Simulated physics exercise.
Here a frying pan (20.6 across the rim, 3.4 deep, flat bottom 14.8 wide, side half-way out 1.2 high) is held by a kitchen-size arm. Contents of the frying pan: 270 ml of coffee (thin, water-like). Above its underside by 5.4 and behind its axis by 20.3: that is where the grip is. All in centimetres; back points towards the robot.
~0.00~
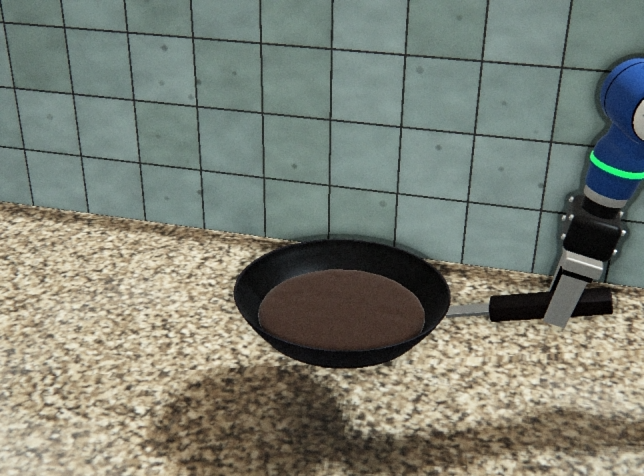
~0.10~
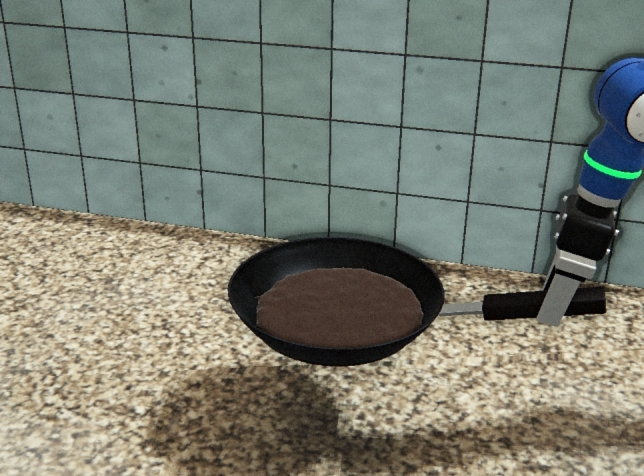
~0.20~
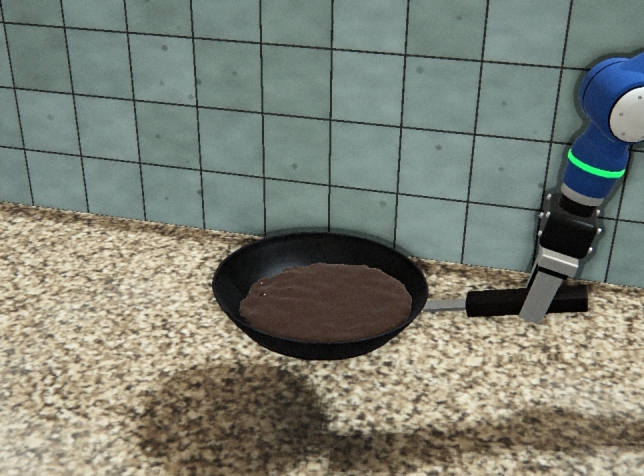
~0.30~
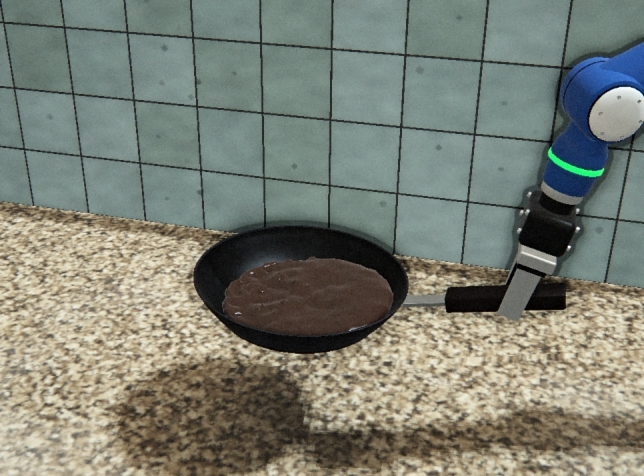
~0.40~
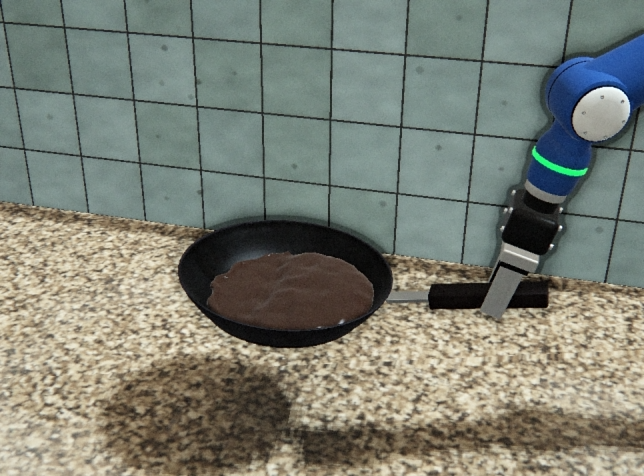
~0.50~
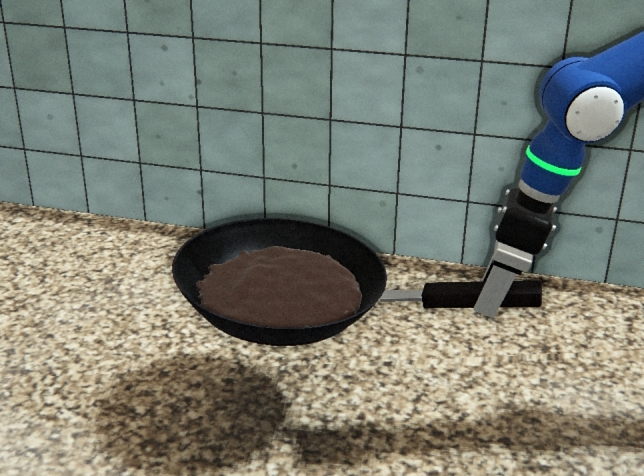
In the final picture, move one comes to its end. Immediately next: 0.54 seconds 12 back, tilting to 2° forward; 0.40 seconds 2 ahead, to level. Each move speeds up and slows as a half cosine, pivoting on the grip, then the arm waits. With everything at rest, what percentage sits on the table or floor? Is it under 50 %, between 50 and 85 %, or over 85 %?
Under 50 %.
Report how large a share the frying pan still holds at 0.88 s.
Roughly 100 %.
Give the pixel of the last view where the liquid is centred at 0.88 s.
About (346, 314).
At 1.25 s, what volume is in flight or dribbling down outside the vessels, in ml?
Amount outside the vessels: Near 30 ml.
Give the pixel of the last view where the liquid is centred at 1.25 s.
It is centred at about (444, 334).
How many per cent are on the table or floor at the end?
Estimated share: Around 16 %.
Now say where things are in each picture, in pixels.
In the first picture, frying pan middle at (342, 306), level; upper third of the coffee around (343, 310), from x 260 to 425, top at y 270; 270 ml in the frying pan.
In the second picture, frying pan middle at (336, 304), level; upper third of the coffee around (350, 309), from x 260 to 425, top at y 270.
In the third picture, frying pan middle at (320, 298), tilted 1° backward; upper third of the coffee around (363, 307), from x 245 to 410, top at y 265.
In the fourth picture, frying pan middle at (301, 292), tilted 3° backward; upper third of the coffee around (349, 300), from x 225 to 395, top at y 260.
In the fifth picture, frying pan middle at (285, 286), tilted 4° backward; upper third of the coffee around (318, 294), from x 210 to 375, top at y 255.
In the sixth picture, frying pan middle at (279, 284), tilted 4° backward; upper third of the coffee around (272, 286), from x 200 to 360, top at y 245; 270 ml in the frying pan.
After 0.88 s, level, liquid up to 16 above the table; 265 ml in the frying pan, 5 ml in the air or running down outside.
After 1.25 s, level, liquid up to 17 above the table; 230 ml in the frying pan, 5 ml on the table or floor, 30 ml in the air or running down outside.
After 1.64 s, level, liquid up to 17 above the table; 230 ml in the frying pan, 40 ml on the table or floor, 5 ml in the air or running down outside.
After 2.44 s, level, liquid up to 16 above the table; 225 ml in the frying pan, 40 ml on the table or floor.
At rest, 225 ml in the frying pan, 40 ml on the table or floor. That is 15 % on the table or floor.
